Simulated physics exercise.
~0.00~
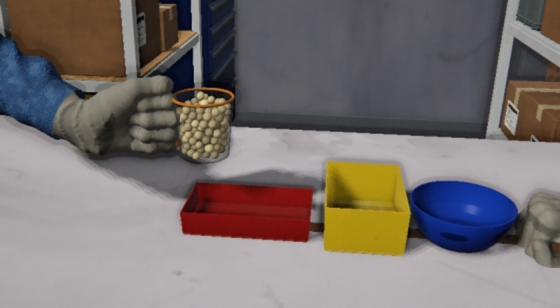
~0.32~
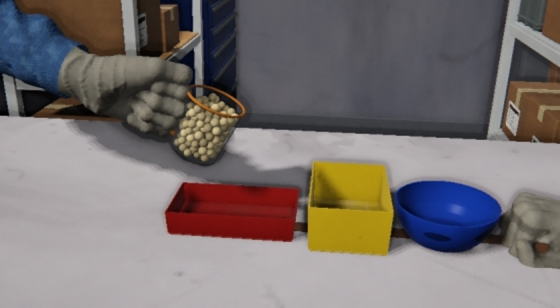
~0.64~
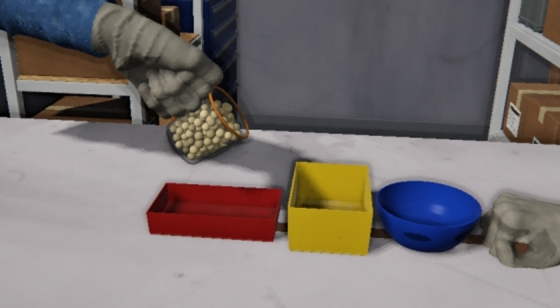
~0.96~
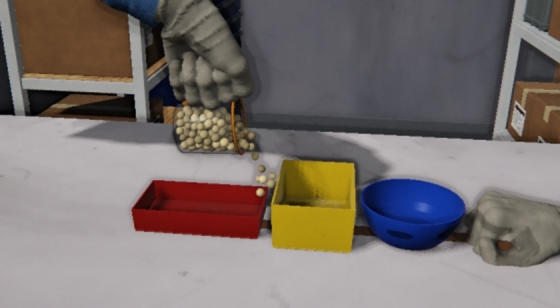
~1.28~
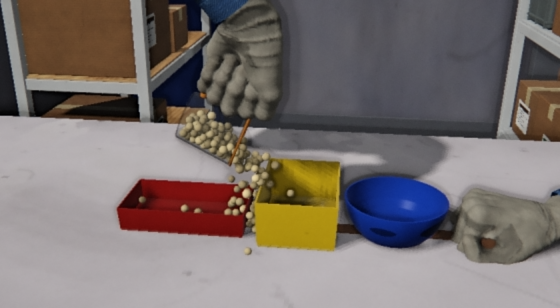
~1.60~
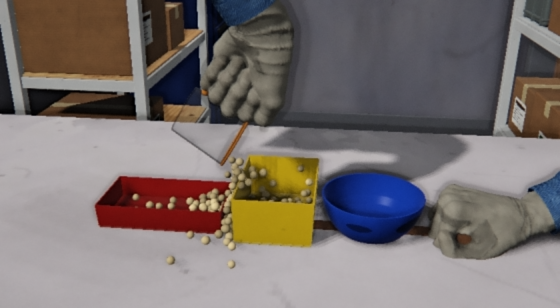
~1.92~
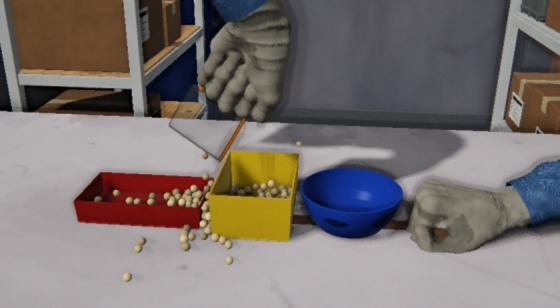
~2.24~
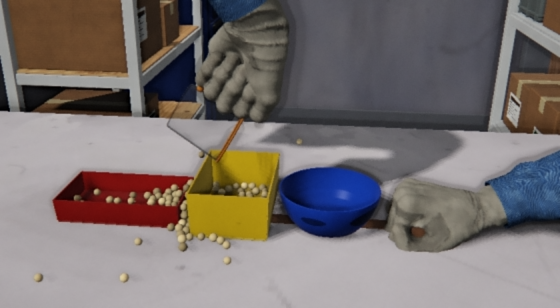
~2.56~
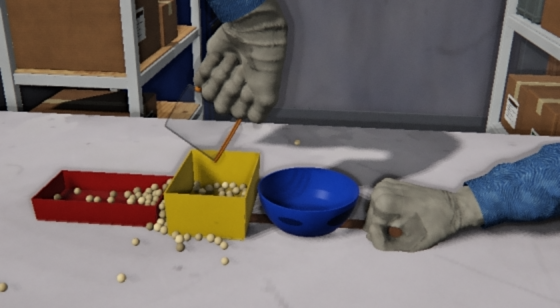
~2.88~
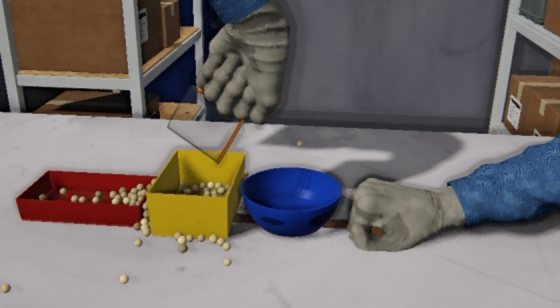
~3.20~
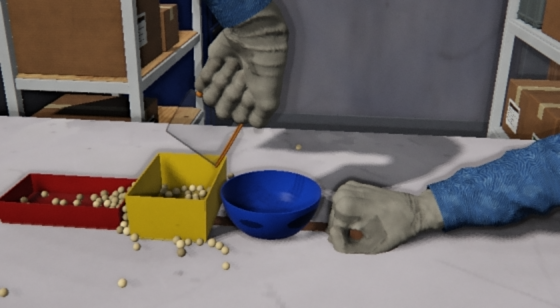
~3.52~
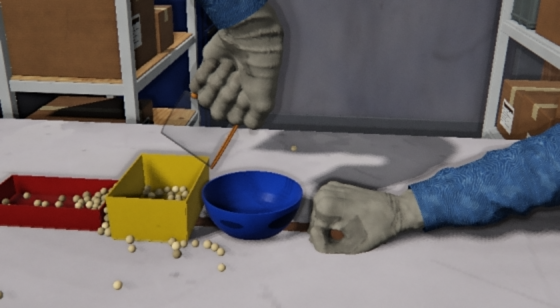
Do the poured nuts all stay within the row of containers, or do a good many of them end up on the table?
A good many end up loose on the table. The rest are shared between the red tin and the yellow tin, and the blue bowl gets none.
